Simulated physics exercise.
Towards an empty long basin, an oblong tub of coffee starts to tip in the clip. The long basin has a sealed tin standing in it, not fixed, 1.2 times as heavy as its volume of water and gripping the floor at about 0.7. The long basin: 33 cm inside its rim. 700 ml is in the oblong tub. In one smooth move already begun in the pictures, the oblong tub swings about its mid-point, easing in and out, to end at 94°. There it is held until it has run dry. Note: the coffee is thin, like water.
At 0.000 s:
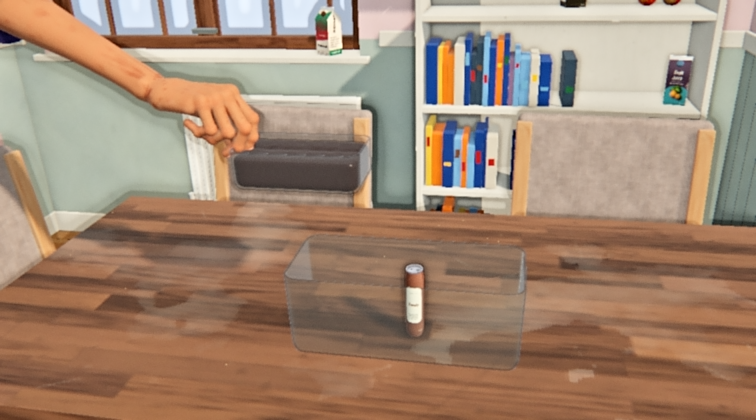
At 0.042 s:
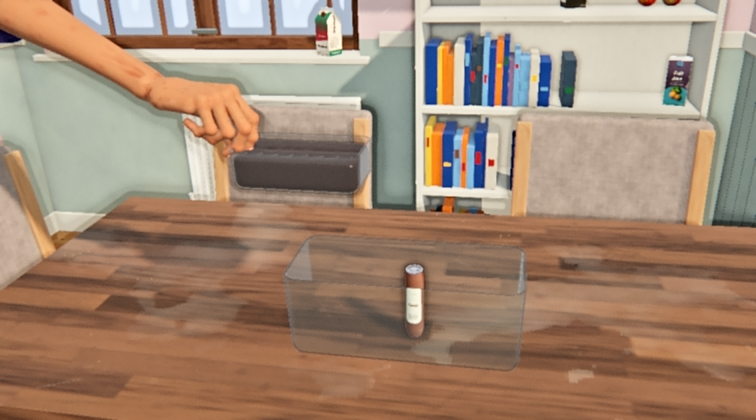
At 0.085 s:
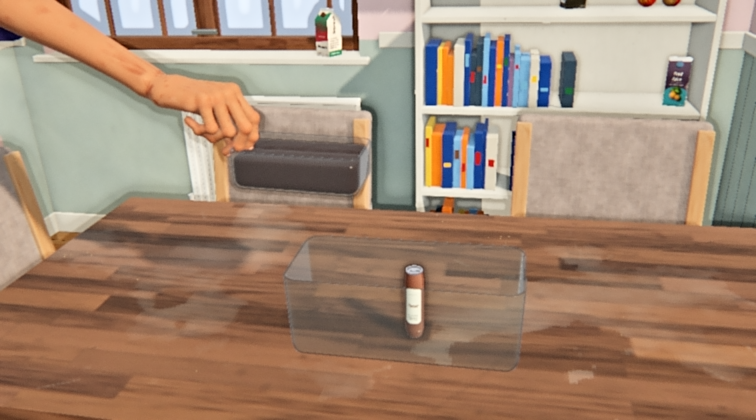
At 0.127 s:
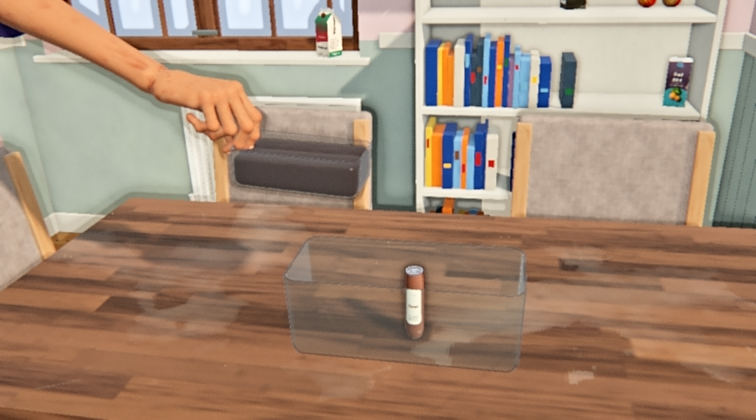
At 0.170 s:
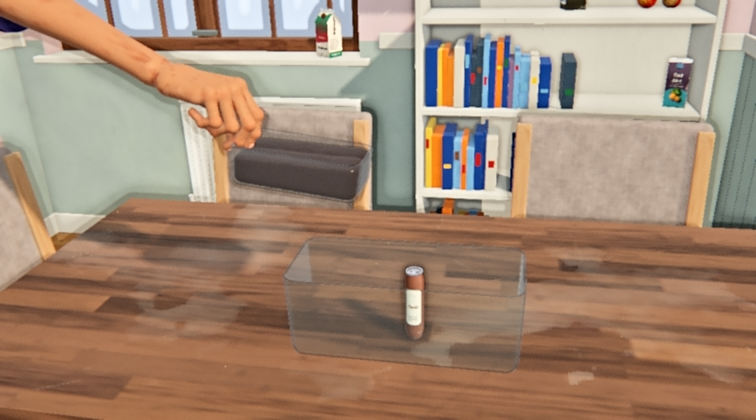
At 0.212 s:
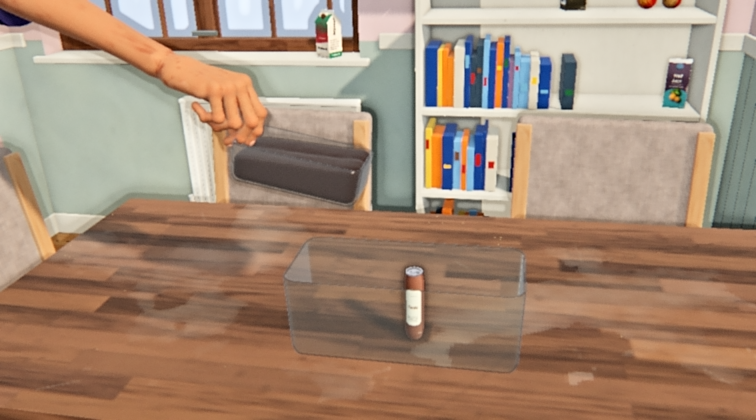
At the start, a hand holds a dark oblong tub of coffee level above a wooden table, behind a clear, long basin with a small brown tin standing upright in view. The tub then slowly tilts a little, its right end dipping, while the basin and tin stay still.
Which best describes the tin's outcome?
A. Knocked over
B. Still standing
(B) Still standing.
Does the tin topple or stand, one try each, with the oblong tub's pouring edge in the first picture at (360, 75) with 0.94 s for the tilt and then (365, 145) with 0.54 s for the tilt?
Trial 1 - tin stays standing; trial 2 - tin tips.
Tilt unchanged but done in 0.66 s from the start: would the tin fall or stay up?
Outcome - the tin remains standing.
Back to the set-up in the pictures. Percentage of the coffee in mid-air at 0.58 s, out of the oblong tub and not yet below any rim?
Near 52 per cent at that moment.
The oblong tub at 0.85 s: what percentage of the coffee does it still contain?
6 %.
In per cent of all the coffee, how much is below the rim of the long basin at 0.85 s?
Near 84 in a hundred.
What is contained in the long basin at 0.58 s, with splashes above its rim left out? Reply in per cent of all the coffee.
Near 20 in a hundred.
After 0.58 s the tilt is 64° and 28 per cent is still to pour; the tin stands where it began.
After 0.85 s the tilt is 92° and 6 per cent is still to pour; the tin stands where it began.
After 1.13 s the tilt is 94° and 2 per cent is still to pour; the tin stands where it began.
After 1.44 s the tilt is 94° and 1 per cent is still to pour; the tin stands where it began.
In the end the tin stands where it began.
